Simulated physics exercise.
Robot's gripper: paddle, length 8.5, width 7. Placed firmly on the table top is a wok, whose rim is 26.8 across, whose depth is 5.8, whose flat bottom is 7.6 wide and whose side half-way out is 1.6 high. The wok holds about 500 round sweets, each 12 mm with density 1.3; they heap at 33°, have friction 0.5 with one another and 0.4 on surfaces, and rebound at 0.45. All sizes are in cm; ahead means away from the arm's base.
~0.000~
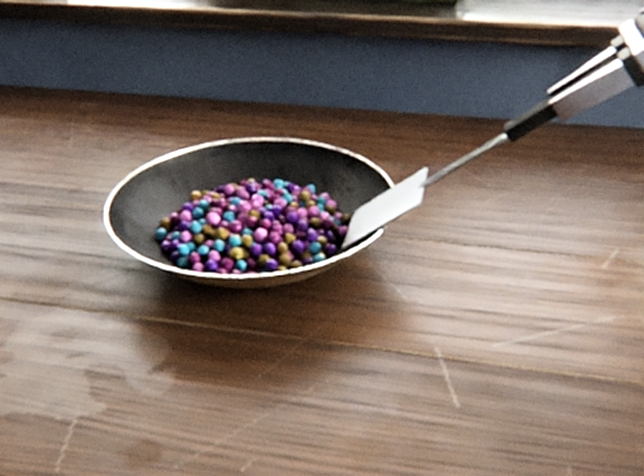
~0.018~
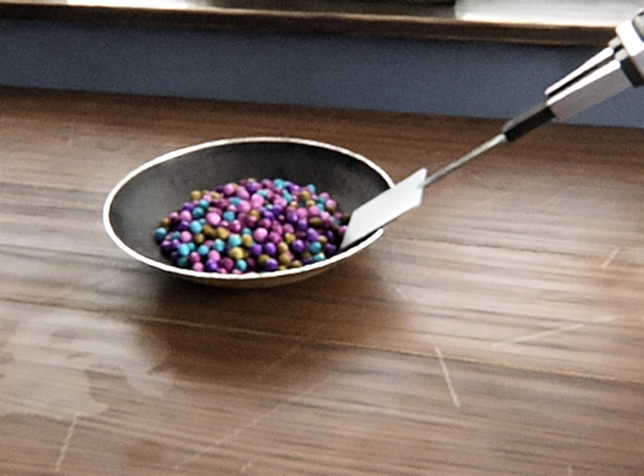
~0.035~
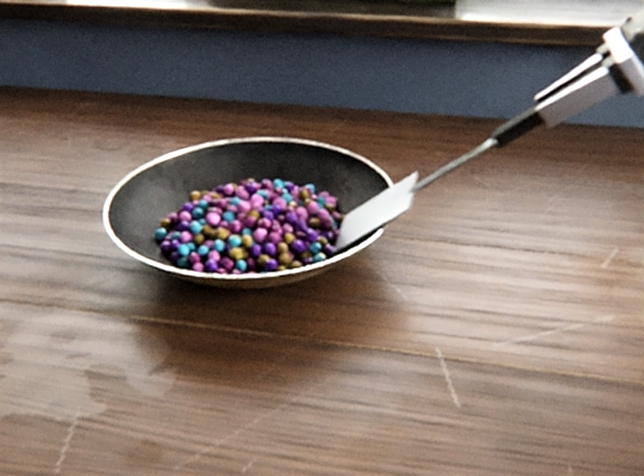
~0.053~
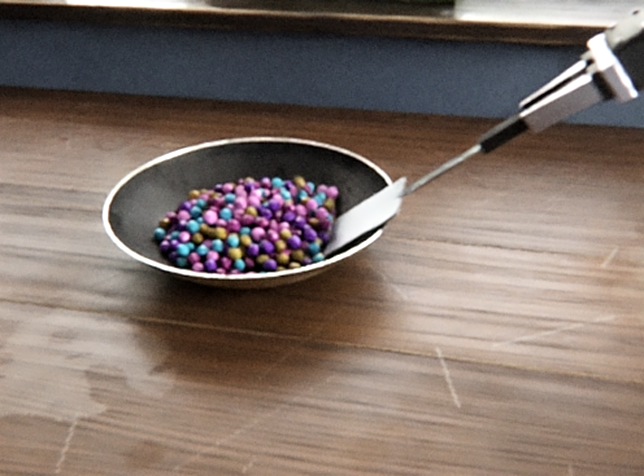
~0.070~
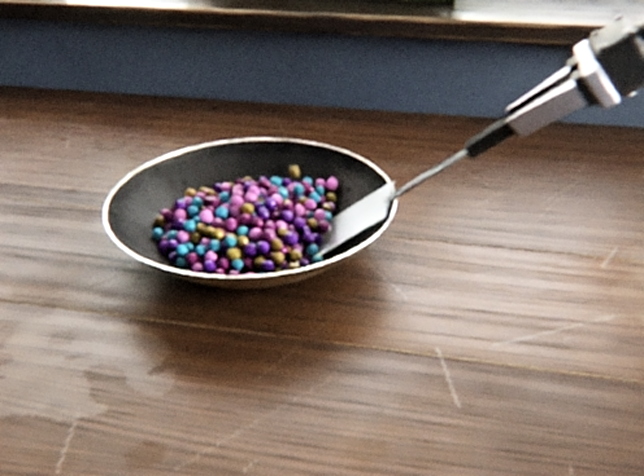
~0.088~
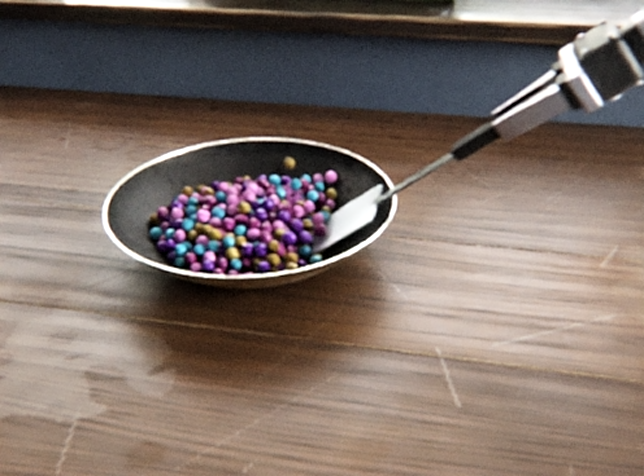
A robot gripper at the upper right slides a white-bladed spatula a short way down and left into a dark, pale-rimmed wok, nudging the heaped sweets so that a few shift up toward the back. The sweets are round, in purple, pink, teal and gold. The wok sits still on a scratched brown wooden tabletop before a blue wall, seen from slightly above by a steady camera.
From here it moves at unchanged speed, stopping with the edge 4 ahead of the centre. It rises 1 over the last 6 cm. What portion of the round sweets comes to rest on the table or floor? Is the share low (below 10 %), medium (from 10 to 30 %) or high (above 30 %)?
The share is low, below 10 %.
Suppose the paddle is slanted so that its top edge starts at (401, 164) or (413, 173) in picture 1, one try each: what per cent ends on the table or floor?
First try around 0 percent, second around 0 percent.
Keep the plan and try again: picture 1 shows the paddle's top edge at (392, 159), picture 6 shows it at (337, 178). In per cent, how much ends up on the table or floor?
Roughly 5 %.
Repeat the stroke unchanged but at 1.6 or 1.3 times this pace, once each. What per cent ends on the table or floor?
Close to 5 and 5 percent respectively.
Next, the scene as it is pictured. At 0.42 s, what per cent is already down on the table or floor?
About 0 per cent.
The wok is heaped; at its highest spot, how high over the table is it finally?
7.5 cm.
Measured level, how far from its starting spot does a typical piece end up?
Distance: Around 5 cm.
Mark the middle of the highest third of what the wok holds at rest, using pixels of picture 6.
Look near (173, 198).
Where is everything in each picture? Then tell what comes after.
The first picture shows paddle top edge at (424, 185), sloping 39°; upper third of the load around (256, 218), from x 160 to 345, top at y 185; 497 in the wok.
The second picture shows paddle top edge at (422, 186), sloping 39°; upper third of the load around (256, 218), from x 160 to 345, top at y 185.
The third picture shows paddle top edge at (413, 190), sloping 39°; upper third of the load around (256, 218), from x 160 to 340, top at y 185.
The fourth picture shows paddle top edge at (400, 195), sloping 39°; upper third of the load around (253, 215), from x 160 to 330, top at y 185.
The fifth picture shows paddle top edge at (388, 199), sloping 39°; upper third of the load around (249, 213), from x 160 to 330, top at y 170.
The sixth picture shows paddle top edge at (376, 202), sloping 39°; upper third of the load around (248, 212), from x 155 to 330, top at y 165; 497 in the wok.
By 0.14 s, sloping 39°, highest piece 6 above the table; 497 in the wok.
By 0.20 s, sloping 39°, highest piece 6 above the table; 497 in the wok.
By 0.42 s, sloping 39°, highest piece 7 above the table; 490 in the wok, 7 on the table or floor.
By 1.47 s, sloping 39°, highest piece 7 above the table; 490 in the wok, 7 on the table or floor.
Final count, 490 in the wok, 7 on the table or floor. That is 1 % on the table or floor.
